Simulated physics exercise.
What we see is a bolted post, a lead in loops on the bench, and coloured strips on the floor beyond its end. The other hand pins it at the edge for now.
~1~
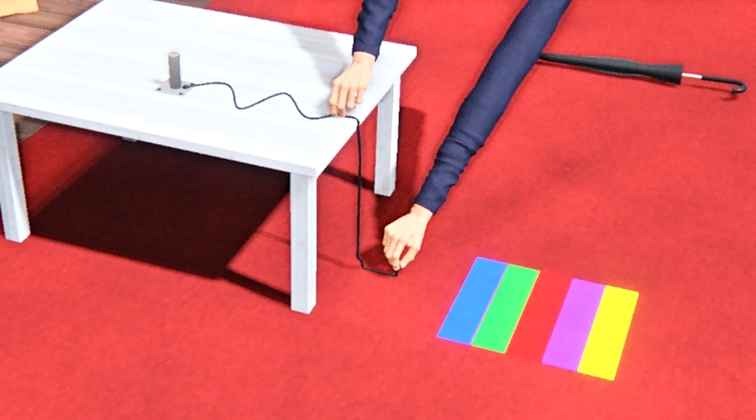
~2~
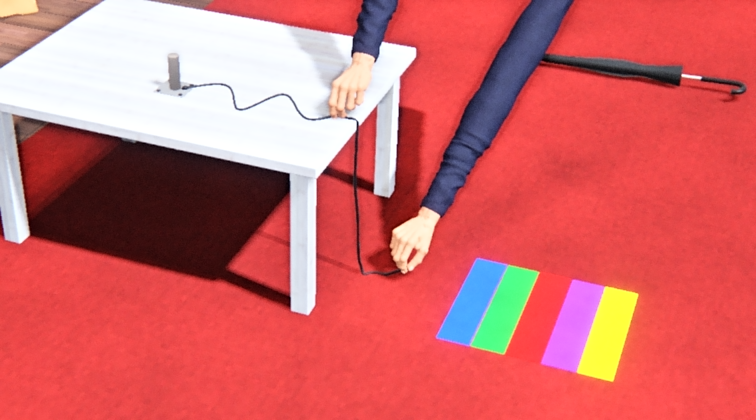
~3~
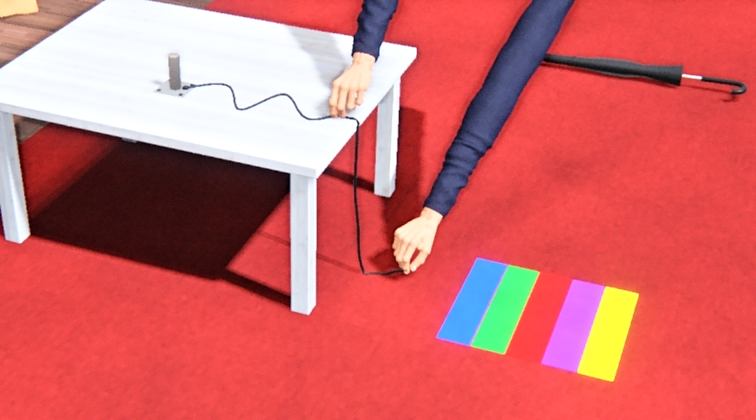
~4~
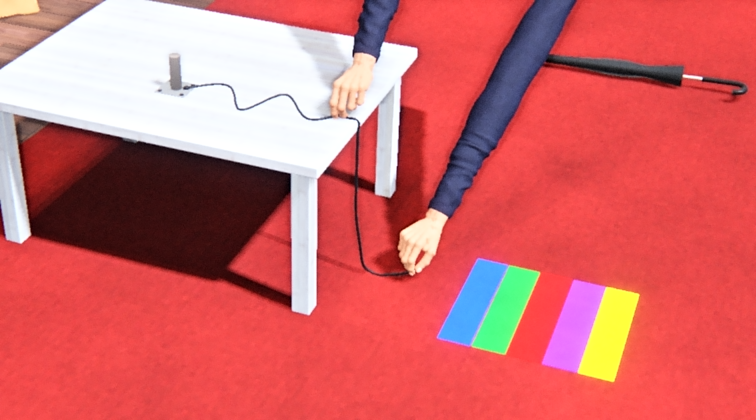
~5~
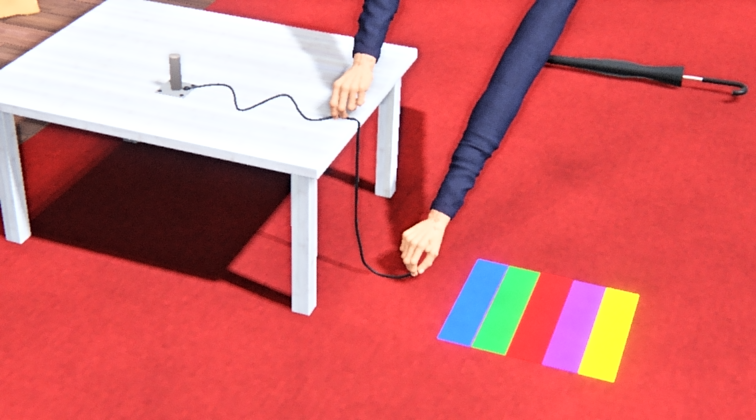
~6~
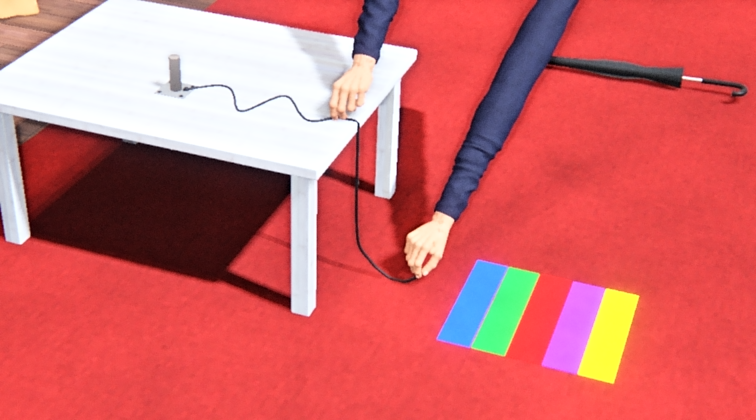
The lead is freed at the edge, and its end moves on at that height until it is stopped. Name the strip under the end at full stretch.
The end stops over the yellow strip.
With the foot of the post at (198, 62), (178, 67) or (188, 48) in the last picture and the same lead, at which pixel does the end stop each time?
The places are (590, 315), (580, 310) and (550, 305).
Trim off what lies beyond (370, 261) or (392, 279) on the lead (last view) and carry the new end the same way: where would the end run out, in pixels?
About (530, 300) and (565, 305).
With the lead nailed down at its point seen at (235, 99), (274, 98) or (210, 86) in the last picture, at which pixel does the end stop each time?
The places are (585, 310), (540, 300) and (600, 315).
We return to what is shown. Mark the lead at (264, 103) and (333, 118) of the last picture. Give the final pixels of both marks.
About (308, 113), and the other about (408, 159).
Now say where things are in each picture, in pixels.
In the first frame, end (399, 266); blue (460, 325); green (495, 333); red (529, 342); purple (565, 350); yellow (600, 359).
In the second frame, end (407, 269); lead through (218, 84) (250, 107) (297, 108) (357, 123) (355, 189) (359, 255).
In the third frame, end (409, 269).
In the fourth frame, end (414, 270); lead through (219, 84) (251, 108) (298, 108) (358, 123) (356, 189) (361, 255).
In the fifth frame, end (417, 271).
In the sixth frame, end (421, 273); lead through (218, 86) (251, 109) (297, 110) (357, 125) (356, 191) (365, 255).
Early on, end near (541, 301); over red.
Midway, end near (585, 311); over purple.
At the end of the slack, end near (610, 317); over yellow. It gets as far as the yellow strip.
